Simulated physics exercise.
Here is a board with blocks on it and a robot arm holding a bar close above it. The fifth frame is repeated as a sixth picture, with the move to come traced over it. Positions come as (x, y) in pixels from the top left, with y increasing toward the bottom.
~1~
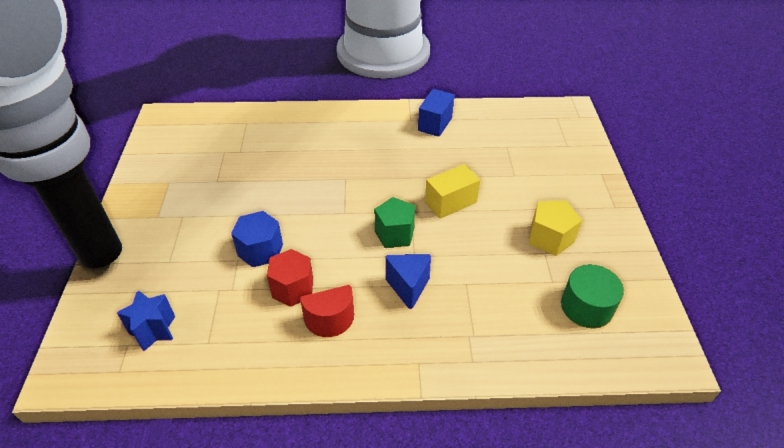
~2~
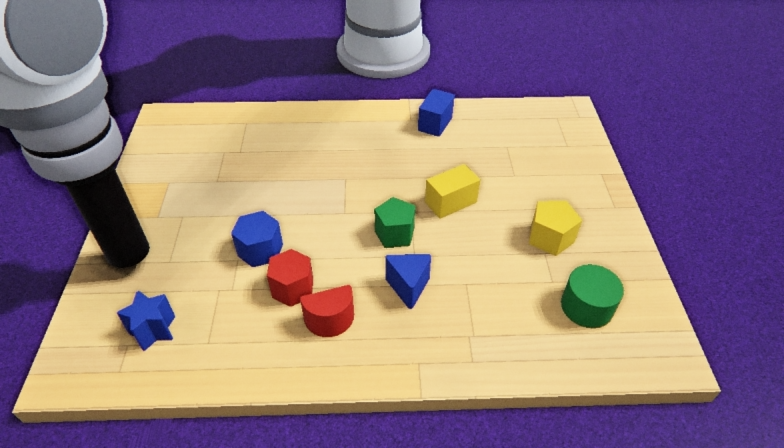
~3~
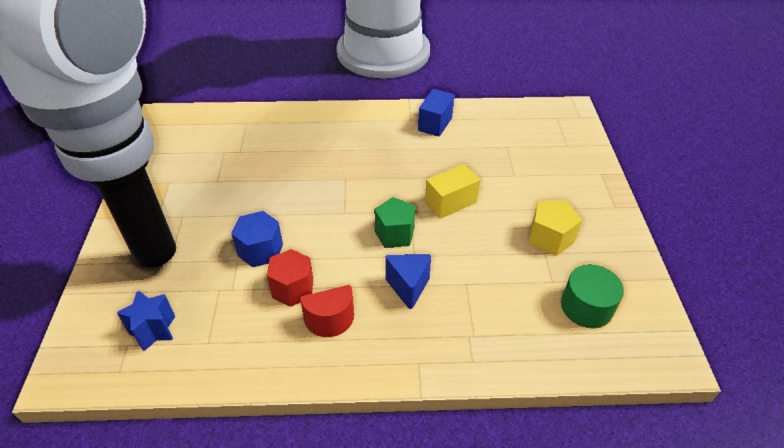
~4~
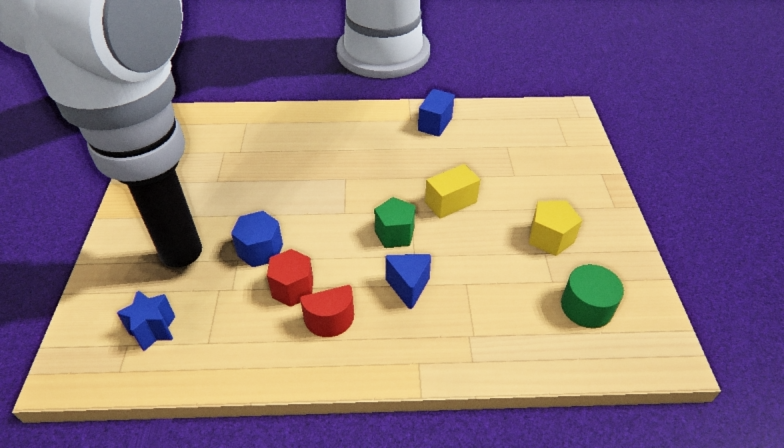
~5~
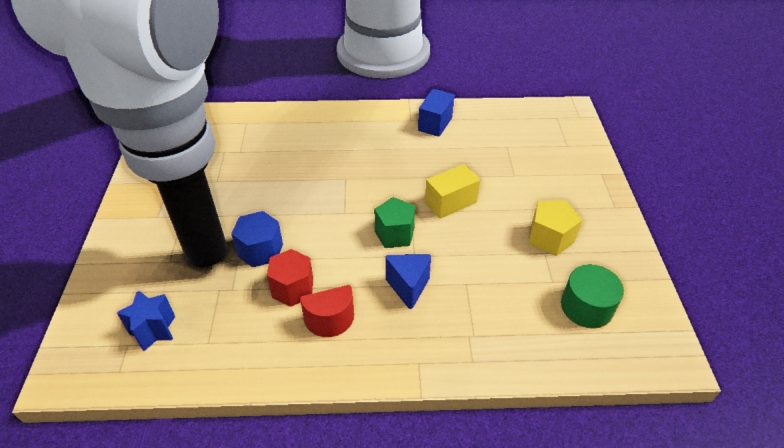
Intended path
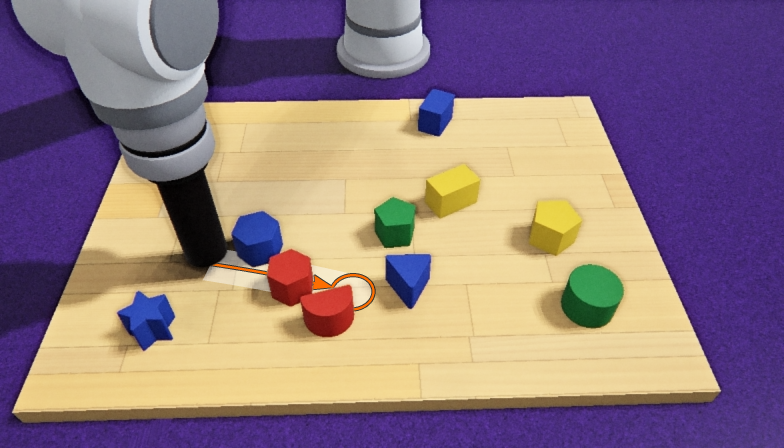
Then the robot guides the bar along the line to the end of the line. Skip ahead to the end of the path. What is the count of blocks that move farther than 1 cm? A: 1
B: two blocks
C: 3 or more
Answer: C.
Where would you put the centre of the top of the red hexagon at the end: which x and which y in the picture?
I think it will end close to (374, 300).
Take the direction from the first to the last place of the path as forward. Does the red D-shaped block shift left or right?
My prediction: Rightwards.
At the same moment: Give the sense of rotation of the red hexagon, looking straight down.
Clockwise.
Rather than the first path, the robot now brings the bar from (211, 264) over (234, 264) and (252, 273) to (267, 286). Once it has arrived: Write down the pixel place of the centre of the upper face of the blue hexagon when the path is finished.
That would be at about pixel (280, 224).
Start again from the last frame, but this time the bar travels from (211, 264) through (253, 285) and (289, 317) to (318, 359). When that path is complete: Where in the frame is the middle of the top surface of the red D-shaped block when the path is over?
My best guess is (351, 315).
The line goes from (211, 264) through (281, 276) to (352, 292).
What follows on the original path. One third of the way, bar at (254, 259); blue hexagon at (276, 221), turned 15° anticlockwise.
Two thirds of the way, bar at (304, 269); blue hexagon at (279, 220), turned 25° anticlockwise; red hexagon at (332, 281), turned 35° clockwise; red D-shaped block at (336, 311), turned 25° clockwise.
At the end, bar at (351, 280); blue hexagon at (279, 220), turned 25° anticlockwise; red hexagon at (374, 300), turned 70° clockwise; red D-shaped block at (341, 320), turned 50° clockwise; blue triangular piece unmoved.
